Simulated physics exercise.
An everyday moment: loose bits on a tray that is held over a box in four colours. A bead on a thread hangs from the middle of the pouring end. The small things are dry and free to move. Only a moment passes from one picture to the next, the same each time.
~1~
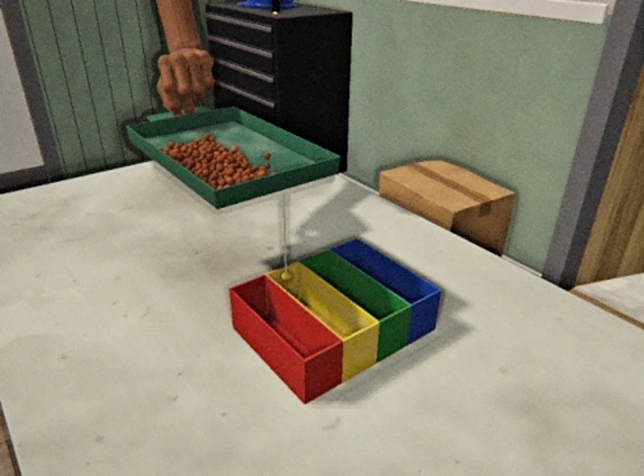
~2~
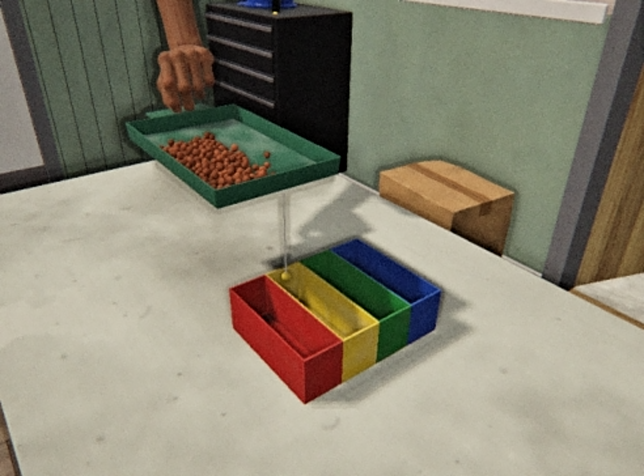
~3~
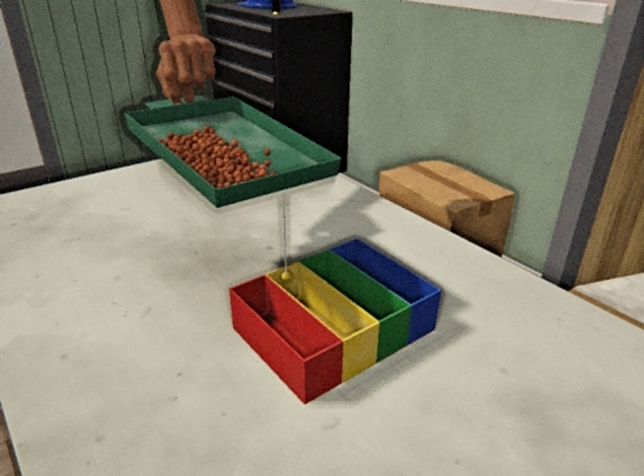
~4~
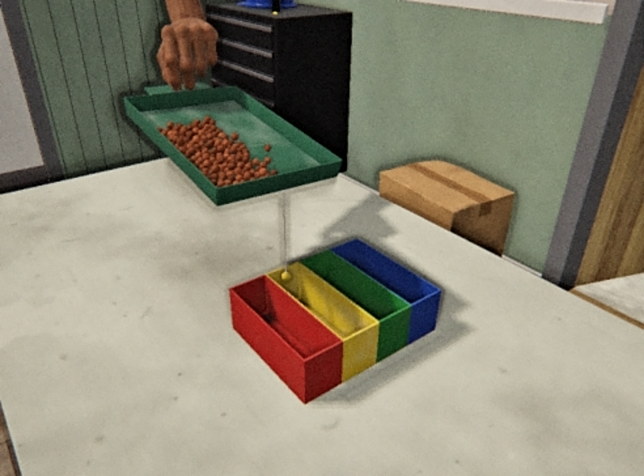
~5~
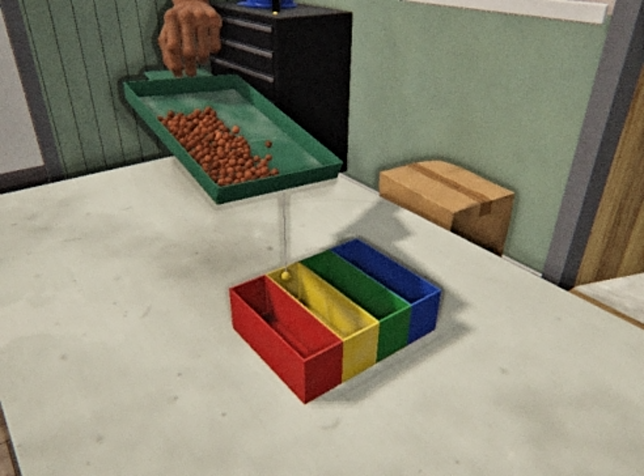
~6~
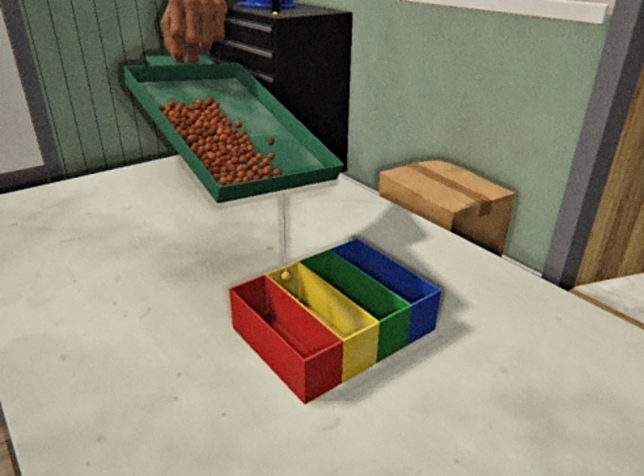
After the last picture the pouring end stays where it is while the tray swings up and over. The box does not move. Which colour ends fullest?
The green cell gets the most.
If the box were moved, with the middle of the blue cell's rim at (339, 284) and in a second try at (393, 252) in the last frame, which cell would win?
One: The blue cell. Two: The yellow cell.
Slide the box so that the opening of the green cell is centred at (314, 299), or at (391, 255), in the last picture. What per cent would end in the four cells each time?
Near 90 % and 70 %.
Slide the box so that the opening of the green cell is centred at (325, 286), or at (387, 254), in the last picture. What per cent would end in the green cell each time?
In turn 40 and 0 in a hundred.
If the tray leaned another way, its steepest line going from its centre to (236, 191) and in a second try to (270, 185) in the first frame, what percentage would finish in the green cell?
First some 0, then 10 per cent.
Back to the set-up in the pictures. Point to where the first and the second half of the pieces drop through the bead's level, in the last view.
Around (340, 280) and then (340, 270).
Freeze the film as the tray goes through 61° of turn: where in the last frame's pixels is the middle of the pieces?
Around (280, 153).
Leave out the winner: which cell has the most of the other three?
The runner-up: The yellow cell.
Shortly afterwards, tray tipped steeply; all but a few on the tray; only a few falling or outside the box.
Next, tray tipped right over; all but a few on the tray; only a few in the green cell; only a few in the yellow cell; only a few in the blue cell.
Some moments later, tray tipped past a quarter turn; near half in the green cell; near a quarter in the yellow cell; a little in the red cell; only a few in the blue cell; only a few falling or outside the box.
In the end, tray tipped past a quarter turn; near half in the green cell; near a quarter in the yellow cell; a little in the red cell; only a few in the blue cell; only a few outside the box.
